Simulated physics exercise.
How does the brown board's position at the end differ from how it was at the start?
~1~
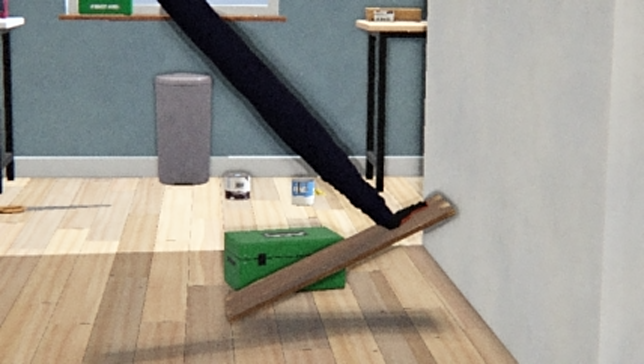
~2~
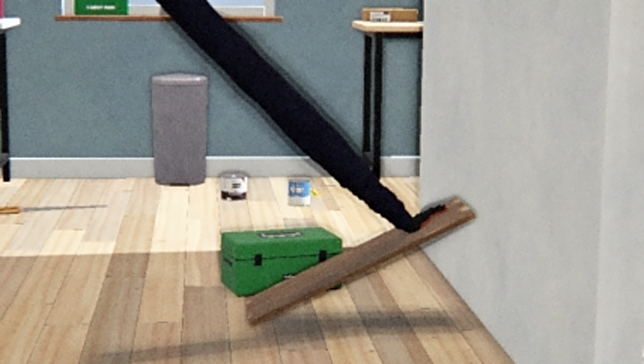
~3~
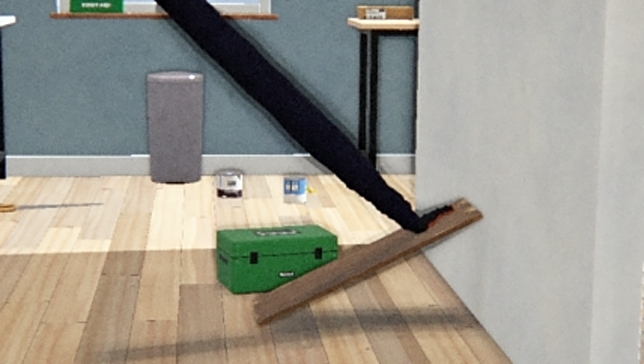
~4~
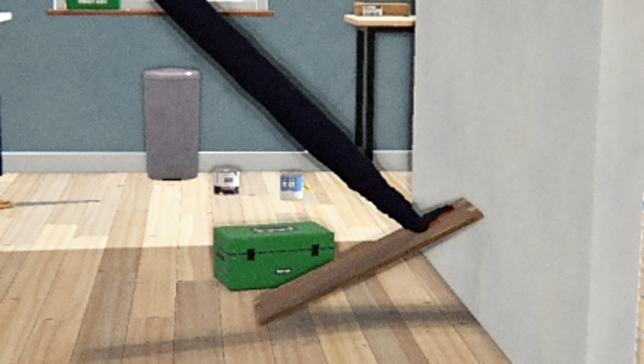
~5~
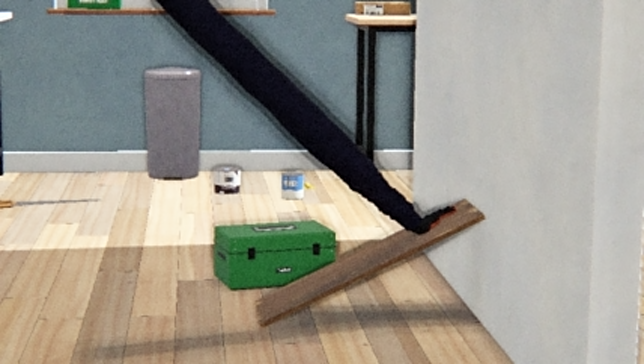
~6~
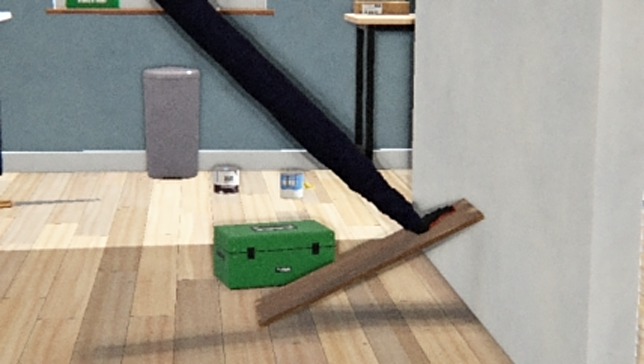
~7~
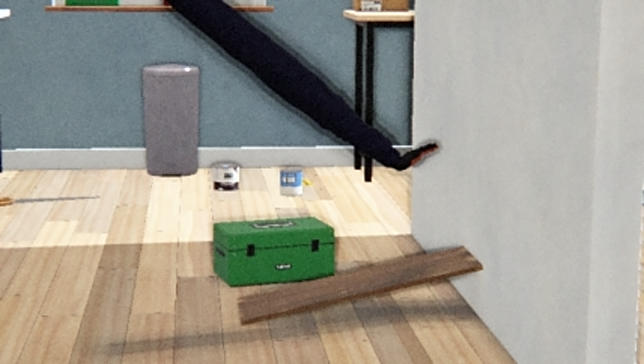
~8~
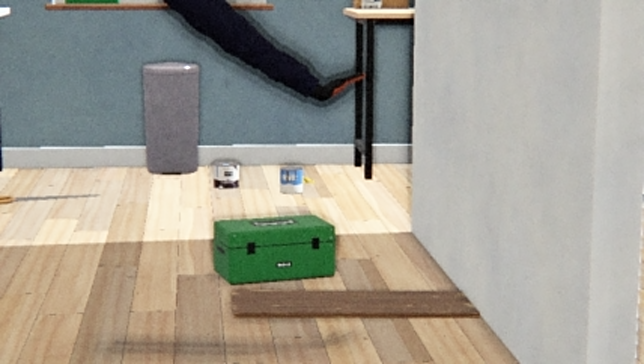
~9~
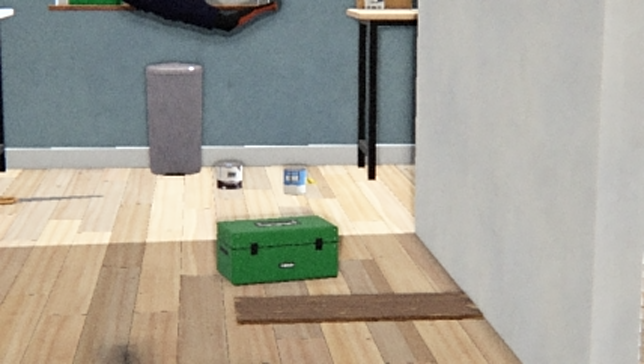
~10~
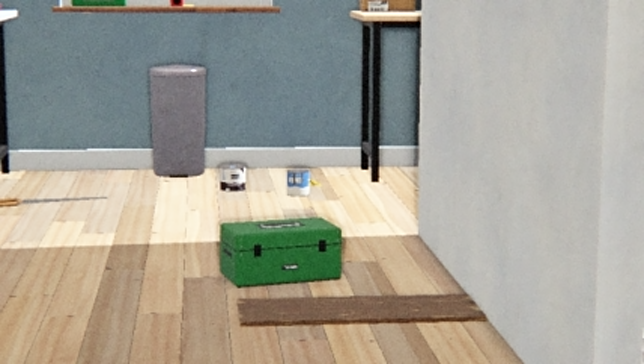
At the start the brown board is held at a slant with its right end raised by the wall, and at the end it lies flat on the wooden floor in front of the green toolbox.
